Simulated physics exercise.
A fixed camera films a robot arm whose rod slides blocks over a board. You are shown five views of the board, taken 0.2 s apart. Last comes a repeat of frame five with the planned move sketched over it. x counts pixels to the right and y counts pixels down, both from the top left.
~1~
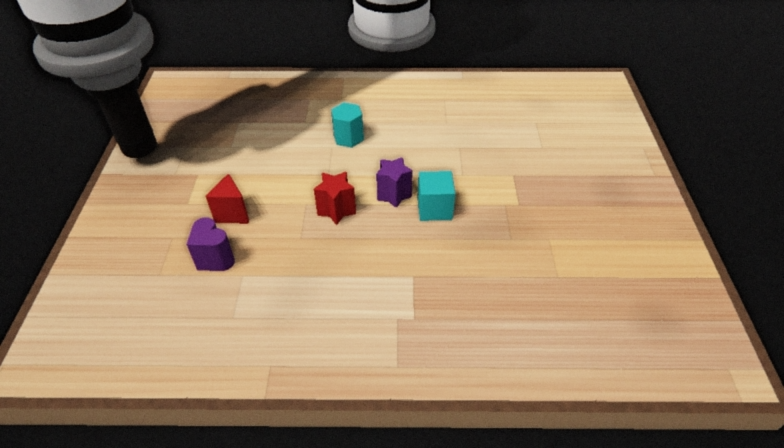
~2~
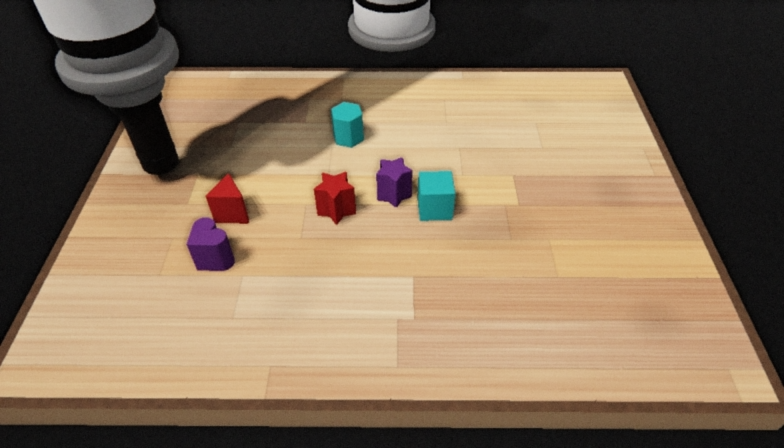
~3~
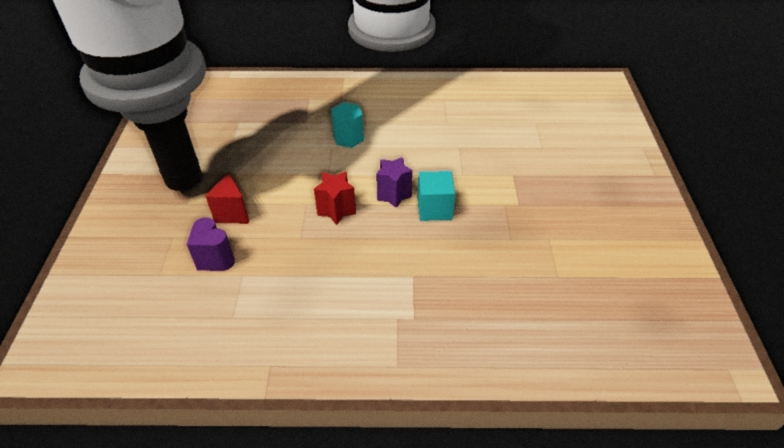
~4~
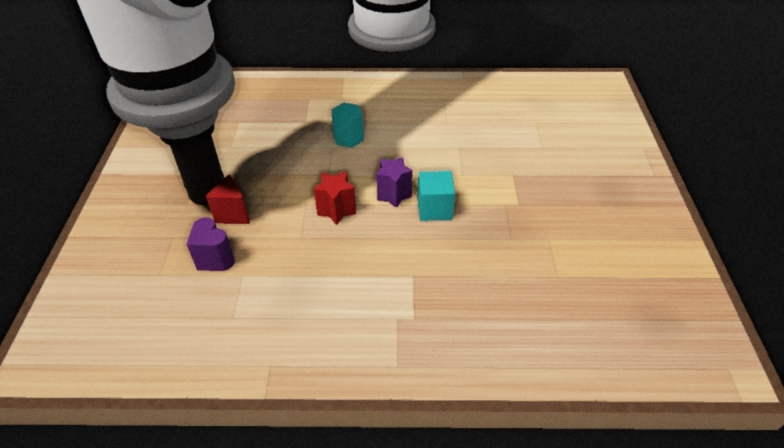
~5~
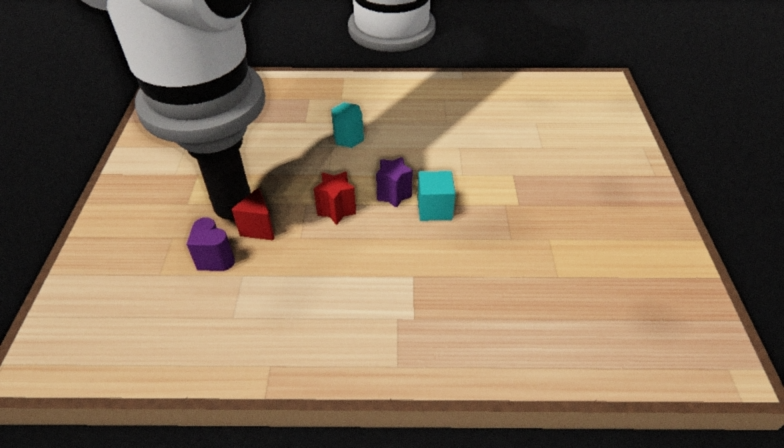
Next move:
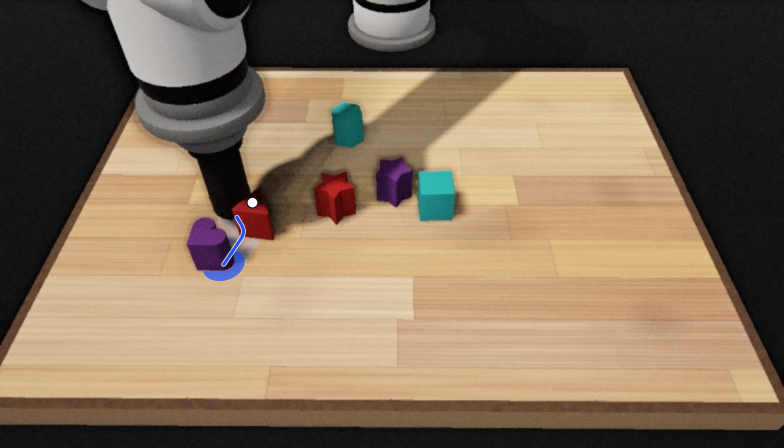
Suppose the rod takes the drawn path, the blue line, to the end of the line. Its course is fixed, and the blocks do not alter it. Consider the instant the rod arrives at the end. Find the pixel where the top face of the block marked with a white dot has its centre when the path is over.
At the end it should sit near (266, 214).
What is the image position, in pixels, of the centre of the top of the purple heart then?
Its top middle: (180, 254).
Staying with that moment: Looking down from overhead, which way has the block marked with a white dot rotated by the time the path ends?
It is turned anticlockwise.
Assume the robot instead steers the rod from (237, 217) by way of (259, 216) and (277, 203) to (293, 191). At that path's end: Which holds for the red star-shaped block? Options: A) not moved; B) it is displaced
Correct choice: A.
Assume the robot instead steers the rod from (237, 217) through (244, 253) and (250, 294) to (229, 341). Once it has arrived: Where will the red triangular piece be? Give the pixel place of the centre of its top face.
The point I'd pick in the picture is (271, 217).
The line goes from (237, 217) over (243, 231) and (235, 248) to (224, 264); the dot is on the red triangular piece.
What follows on the original path. Halfway along, rod at (237, 230); red triangular piece at (266, 214), turned 20° anticlockwise.
At the end, rod at (220, 254); purple heart at (180, 254); red triangular piece at (266, 214), turned 20° anticlockwise; red star-shaped block unmoved.
